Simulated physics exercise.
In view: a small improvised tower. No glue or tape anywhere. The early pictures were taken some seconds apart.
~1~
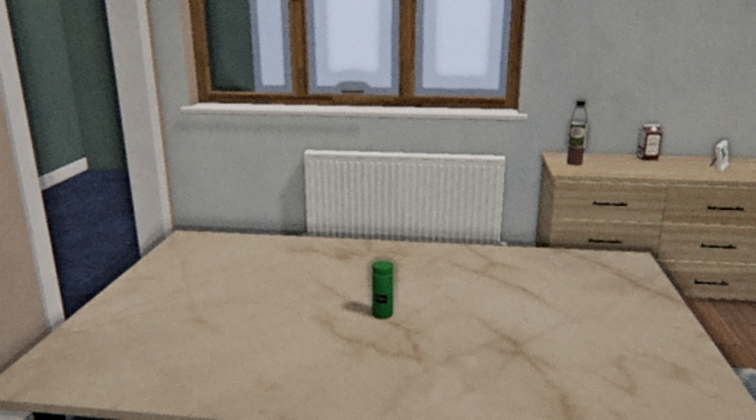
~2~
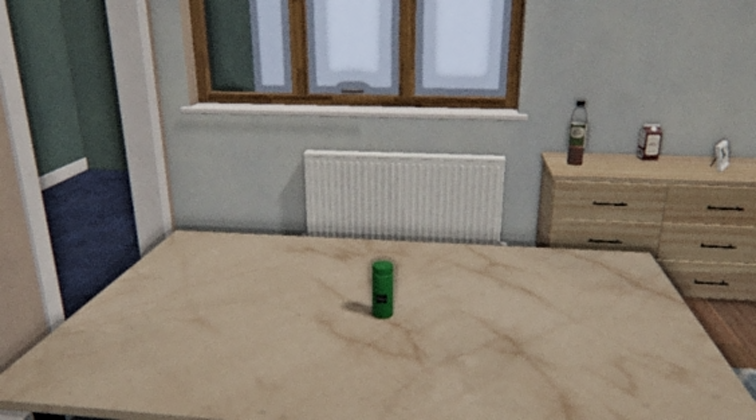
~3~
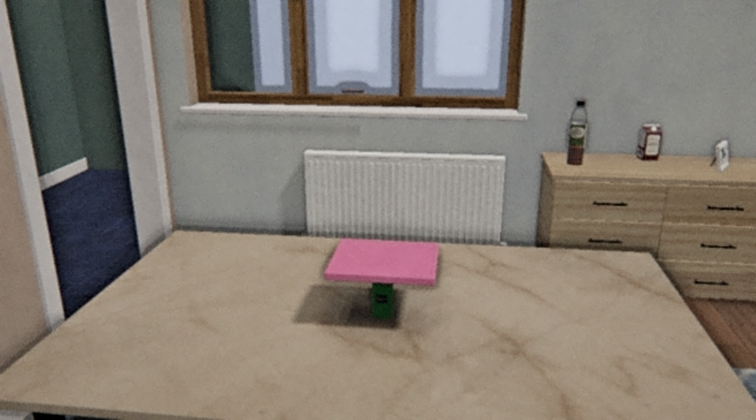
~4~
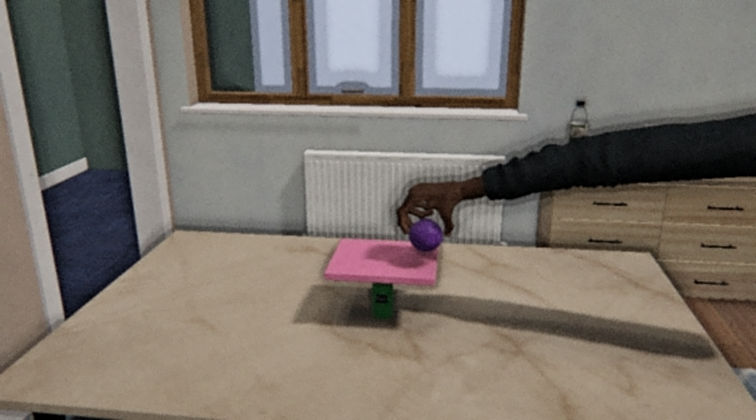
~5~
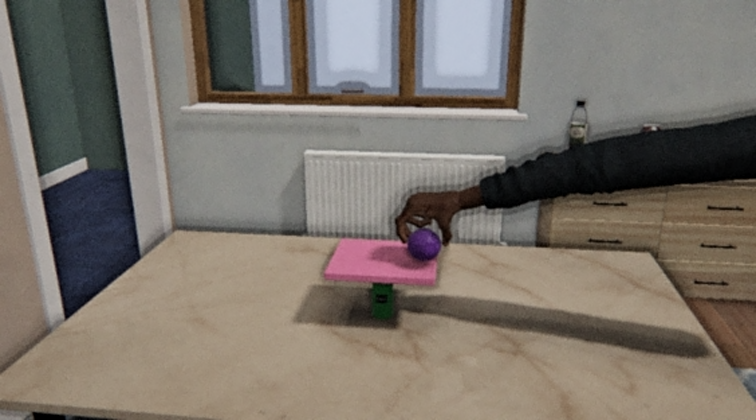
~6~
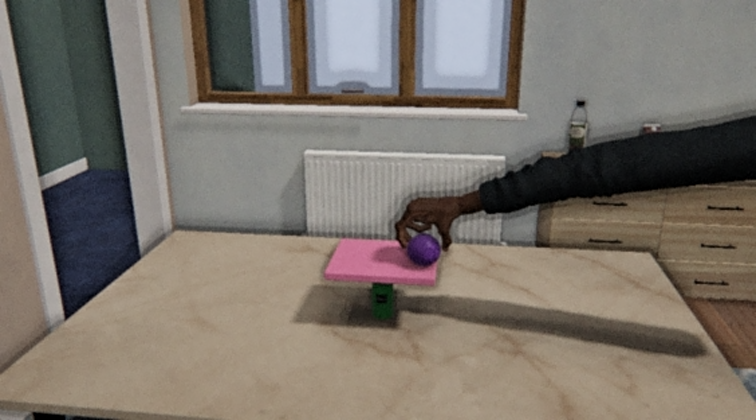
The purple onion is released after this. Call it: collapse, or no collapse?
Collapse.
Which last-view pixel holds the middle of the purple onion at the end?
Near (450, 316).
Then, 0.40 s on from there, purple onion now fallen; pink lid turned 57° from how it was put.
Then, 0.50 s on from there, pink lid on its side.
Then, 1.10 s on from there, pink lid now fallen.
In the end, fallen, purple onion and pink lid; green shaker unmoved. At the end, from the last picture's camera, purple onion near (450, 316). The stack loses its balance.
